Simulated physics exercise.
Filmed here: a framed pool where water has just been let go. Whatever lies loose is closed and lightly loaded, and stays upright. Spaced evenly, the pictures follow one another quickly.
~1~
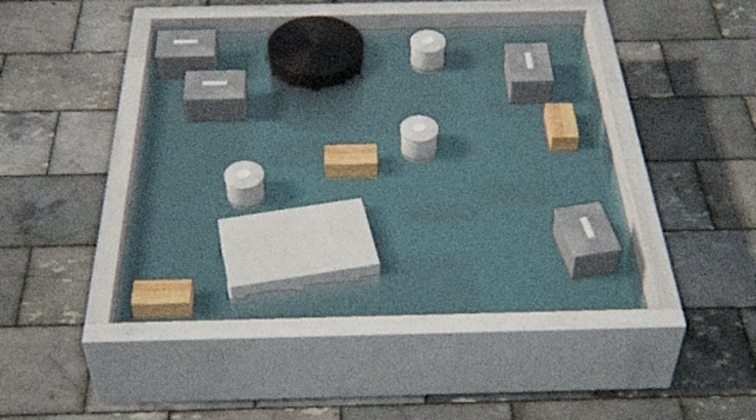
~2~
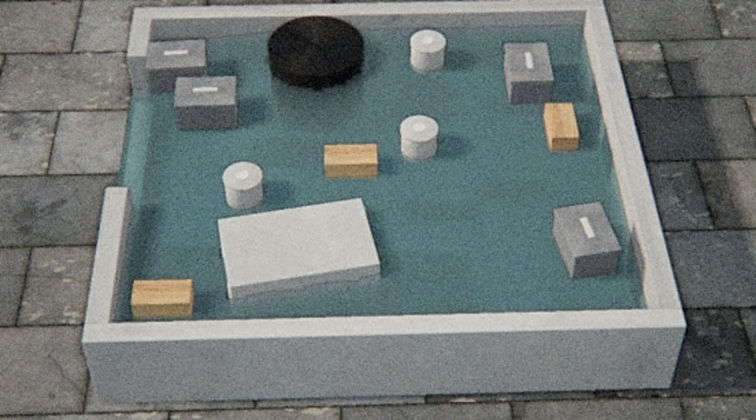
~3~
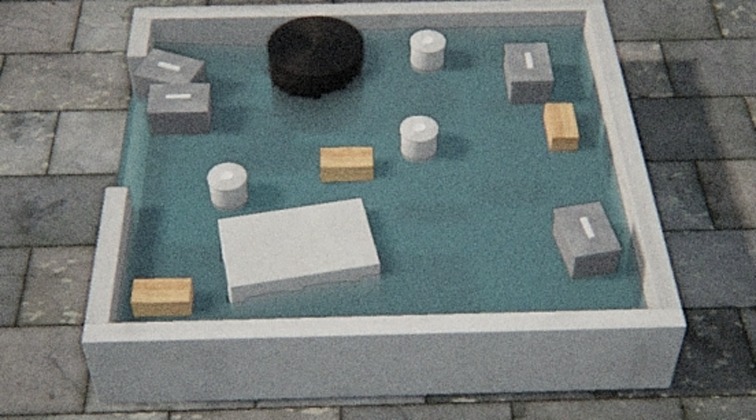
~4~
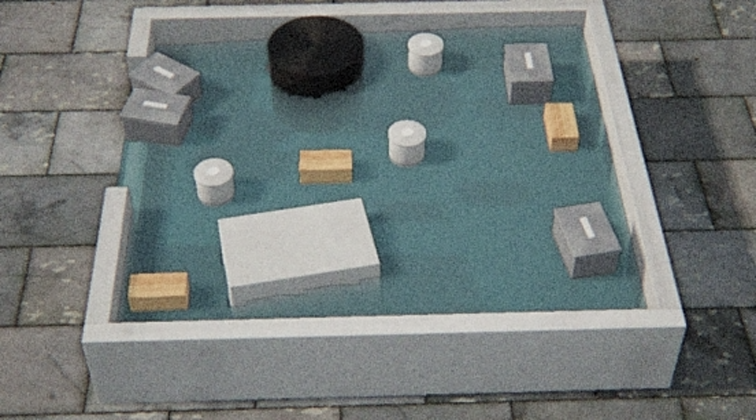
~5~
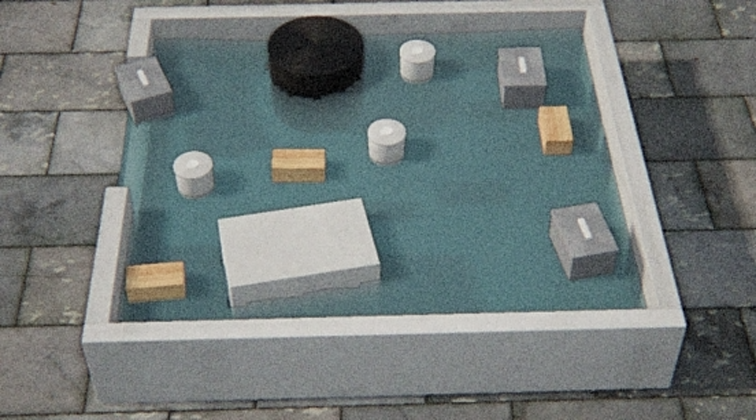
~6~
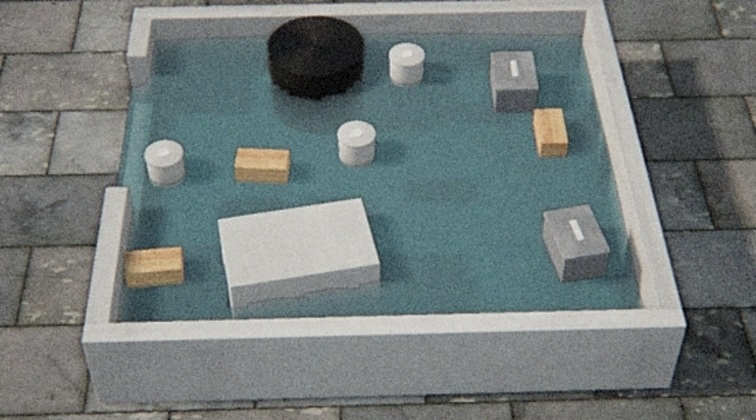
We see a framed pool of floating blocks and tubs as a gap opens in its left wall; two grey blocks shift toward it and leave the pool, while the remaining small floating pieces drift leftward, nearer ones first.
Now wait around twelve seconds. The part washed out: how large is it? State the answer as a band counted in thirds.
Answer: Two thirds or more.
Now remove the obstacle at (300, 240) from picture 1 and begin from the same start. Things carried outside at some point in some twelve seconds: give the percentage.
Roughly 60 in a hundred.
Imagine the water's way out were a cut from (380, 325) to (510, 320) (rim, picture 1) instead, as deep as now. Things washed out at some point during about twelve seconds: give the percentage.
Something like 40 percent.
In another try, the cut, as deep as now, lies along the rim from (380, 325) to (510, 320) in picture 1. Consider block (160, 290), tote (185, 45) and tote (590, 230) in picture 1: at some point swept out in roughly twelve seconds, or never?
As listed: Through, still in, yes.
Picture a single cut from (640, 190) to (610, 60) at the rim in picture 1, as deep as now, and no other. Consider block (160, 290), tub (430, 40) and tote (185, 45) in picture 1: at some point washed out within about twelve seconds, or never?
Sequentially: Remains indoors, leaves the room, remains indoors.
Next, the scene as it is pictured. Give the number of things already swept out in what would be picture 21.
The answer here is 6.
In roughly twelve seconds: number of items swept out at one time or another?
My count comes to 7.
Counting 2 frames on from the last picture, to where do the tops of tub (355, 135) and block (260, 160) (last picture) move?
Close to (285, 138), and close to (196, 156).
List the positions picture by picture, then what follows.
A tub at (244, 175) floats; a block at (351, 154), afloat; 0 of 10 have shifted, in the first picture.
A tub at (243, 176) floats; a block at (351, 154) floats; 2 of 10 have shifted, in the second picture.
A tub at (227, 177) floats, close to its start; a block at (347, 157), afloat; 3 of 10 have shifted, in the third picture.
A tub at (213, 172) floats, close to its start; a block at (326, 160) floats, close to its start; 6 of 10 have shifted, in the fourth picture.
A tub at (193, 165) floats, a stride from its start; a block at (298, 159), afloat, close to its start; 7 of 10 have shifted, in the fifth picture.
A tub at (164, 153), afloat, a stride from its start; a block at (262, 159), afloat, a stride from its start; 10 of 10 have shifted, in the sixth picture.
A moment on, 3 of 10 are out; 7 afloat.
Next, 5 of 10 are out; 5 afloat.
Later, 6 of 10 are out; 4 afloat.
In the end, 7 of 10 are out; 3 afloat.
